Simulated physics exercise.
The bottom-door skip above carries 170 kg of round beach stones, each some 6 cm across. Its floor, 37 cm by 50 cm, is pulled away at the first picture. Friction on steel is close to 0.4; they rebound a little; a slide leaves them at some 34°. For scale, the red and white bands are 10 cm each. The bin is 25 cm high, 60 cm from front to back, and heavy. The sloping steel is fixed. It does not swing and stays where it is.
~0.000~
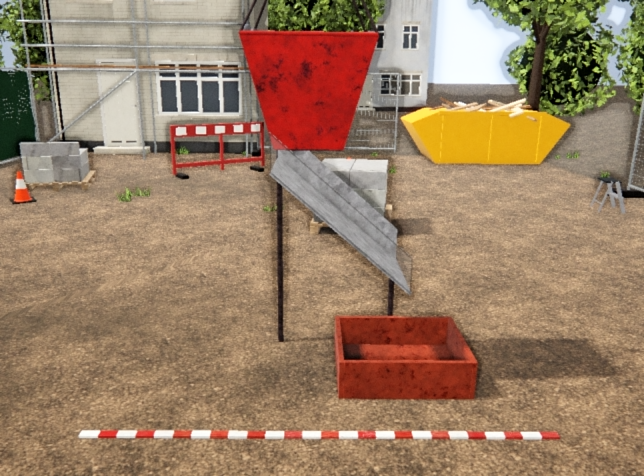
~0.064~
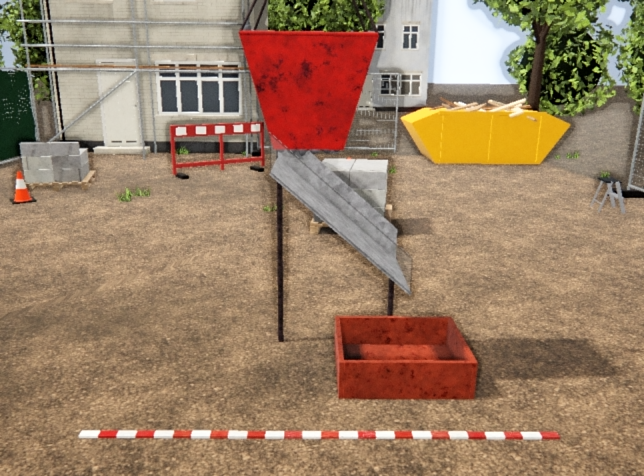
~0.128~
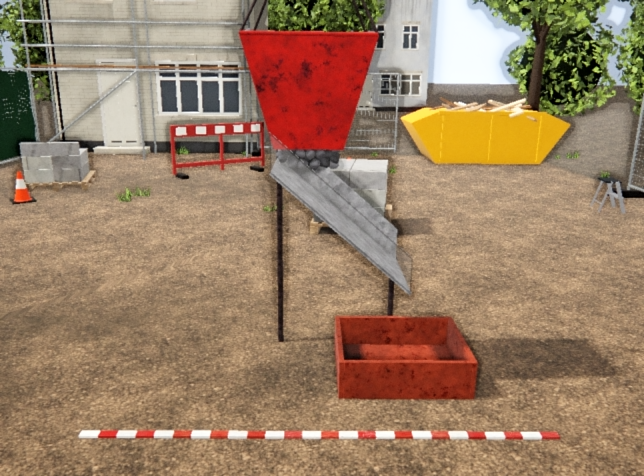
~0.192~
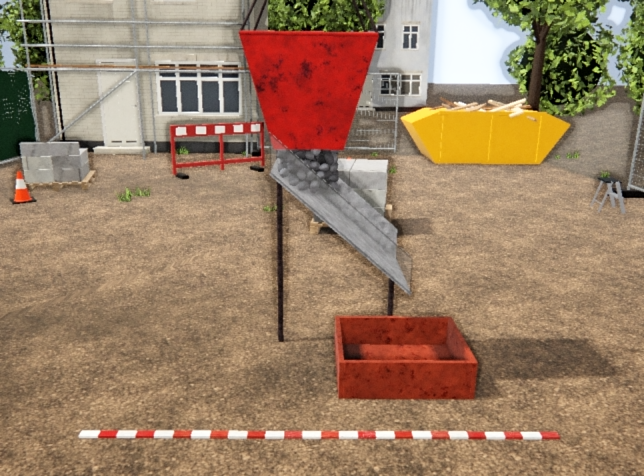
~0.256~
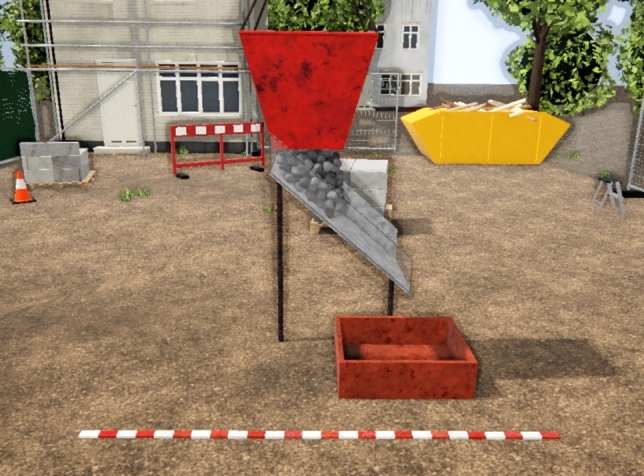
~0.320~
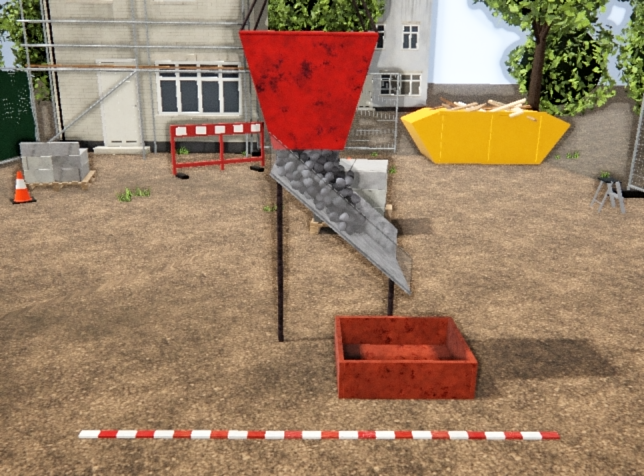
Grey stones emerging from the bottom of a red skip and sliding down a sloping grey chute above a red bin.
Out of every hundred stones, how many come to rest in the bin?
About 36 per cent.
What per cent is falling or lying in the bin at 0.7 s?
About 25 per cent by then.
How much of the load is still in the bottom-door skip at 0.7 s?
Roughly 0 per cent is still inside.
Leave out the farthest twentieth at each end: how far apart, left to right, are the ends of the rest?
About 180 cm.
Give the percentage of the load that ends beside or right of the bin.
Some 65 per cent of the load.
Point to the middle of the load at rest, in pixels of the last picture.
Near (504, 368).
After 0.7 s, 1 % in the bottom-door skip, 66 % on the steel, 4 % falling or lying left of the bin, 25 % falling or lying in the bin, 5 % falling or lying beside or right of the bin; the stones farthest right are at (493, 351).
After 1.1 s, 0 % in the bottom-door skip, 19 % on the steel, 41 % falling or lying in the bin, 39 % falling or lying beside or right of the bin; the stones farthest right are at (596, 360).
After 1.7 s, 0 % in the bottom-door skip, 1 % falling or lying left of the bin, 36 % falling or lying in the bin, 63 % falling or lying beside or right of the bin.
After 2.6 s, 0 % in the bottom-door skip, 1 % falling or lying left of the bin, 36 % falling or lying in the bin, 63 % falling or lying beside or right of the bin.
After 4.5 s, 0 % in the bottom-door skip, 1 % left of the bin, 36 % in the bin, 63 % beside or right of the bin.
